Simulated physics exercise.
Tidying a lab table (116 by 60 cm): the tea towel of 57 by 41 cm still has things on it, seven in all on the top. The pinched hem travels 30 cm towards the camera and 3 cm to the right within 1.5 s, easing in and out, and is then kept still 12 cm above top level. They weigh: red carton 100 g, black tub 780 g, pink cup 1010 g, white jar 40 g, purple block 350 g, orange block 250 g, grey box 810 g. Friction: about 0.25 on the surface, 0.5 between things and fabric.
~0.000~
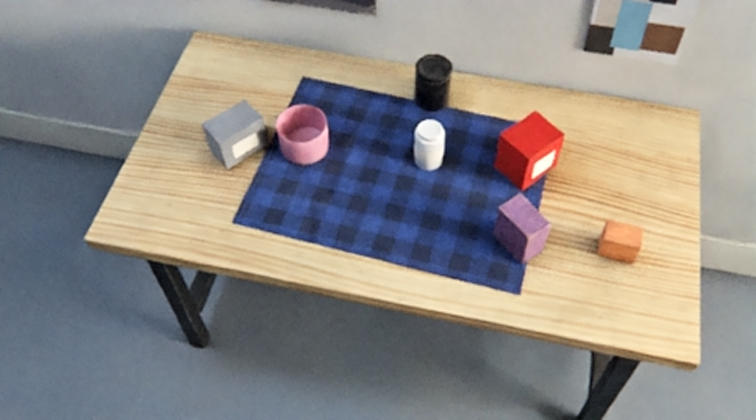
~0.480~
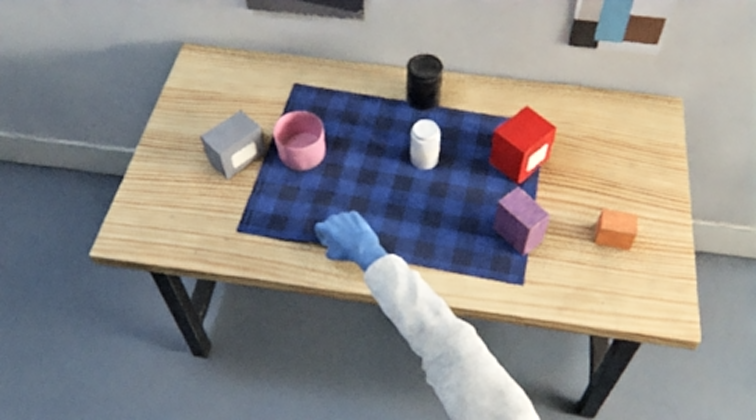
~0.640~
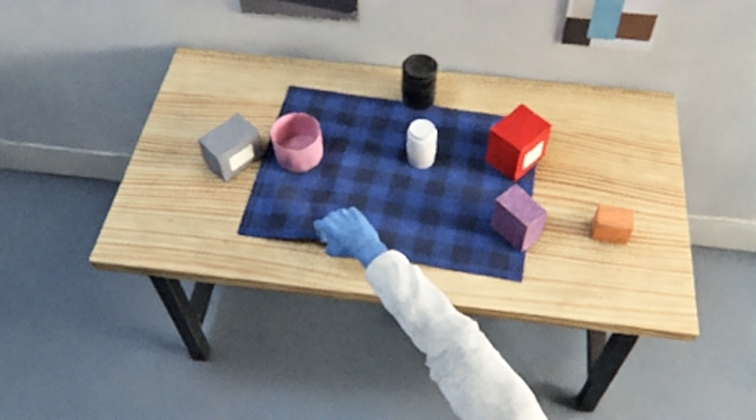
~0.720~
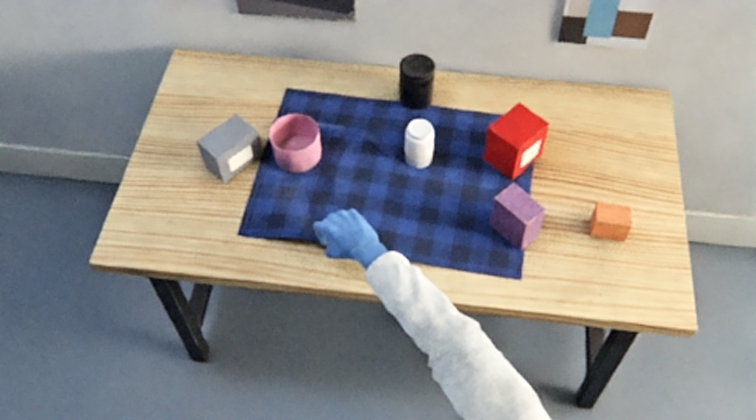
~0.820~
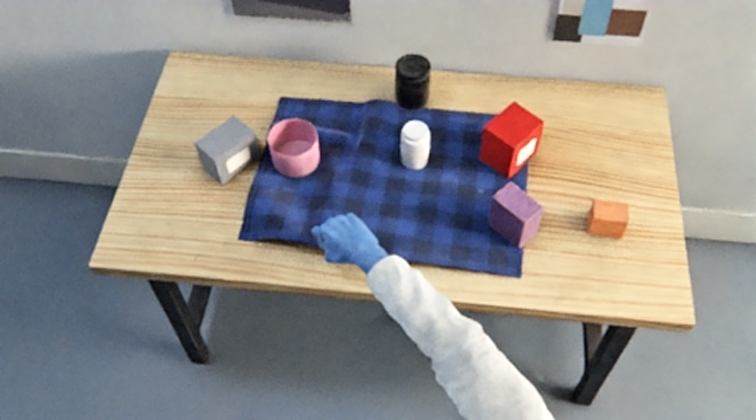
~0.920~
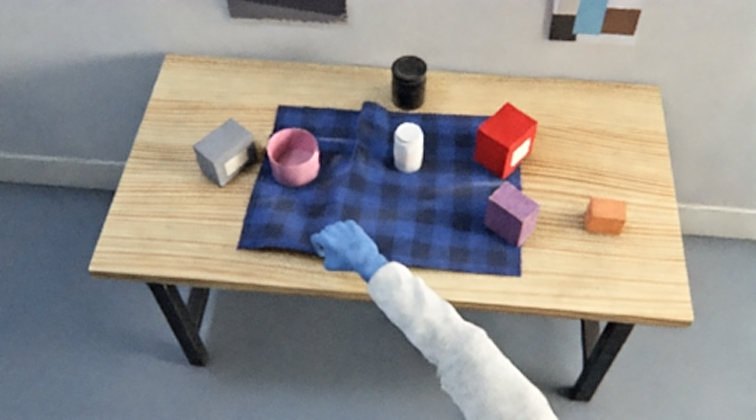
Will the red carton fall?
Result: Red carton stays on.
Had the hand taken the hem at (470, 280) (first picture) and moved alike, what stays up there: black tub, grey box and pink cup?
Then: Black tub remains, grey box stays on, pink cup remains.
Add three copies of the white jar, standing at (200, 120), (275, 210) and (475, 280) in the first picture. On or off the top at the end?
In that order: Stays up, falls off, drops off.
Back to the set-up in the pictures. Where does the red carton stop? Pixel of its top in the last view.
At about (417, 187).
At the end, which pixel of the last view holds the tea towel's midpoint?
Around (321, 291).
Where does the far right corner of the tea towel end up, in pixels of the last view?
Near (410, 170).
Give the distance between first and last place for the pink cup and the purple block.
About: Pink cup over the edge, purple block 20 cm.
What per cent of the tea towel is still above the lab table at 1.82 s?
About 65 per cent.
By 1.2 s, 95 % of the tea towel is still over the top; red carton 7 cm off its start, pink cup 12 cm off its start, white jar 10 cm off its start.
By 1.5 s, 80 % of the tea towel is still over the top; red carton 15 cm off its start, pink cup 23 cm off its start, white jar 19 cm off its start.
By 1.8 s, 65 % of the tea towel is still over the top; red carton 23 cm off its start at (427, 179), pink cup 32 cm off its start at (285, 268), white jar 27 cm off its start at (354, 225).
By 2.1 s, 45 % of the tea towel is still over the top; red carton 25 cm off its start, pink cup over the edge, white jar 30 cm off its start.
By 3.7 s, 45 % of the tea towel is still over the top; red carton 26 cm off its start at (417, 187), pink cup over the edge, white jar 31 cm off its start at (333, 237), purple block 18 cm off its start at (464, 267).
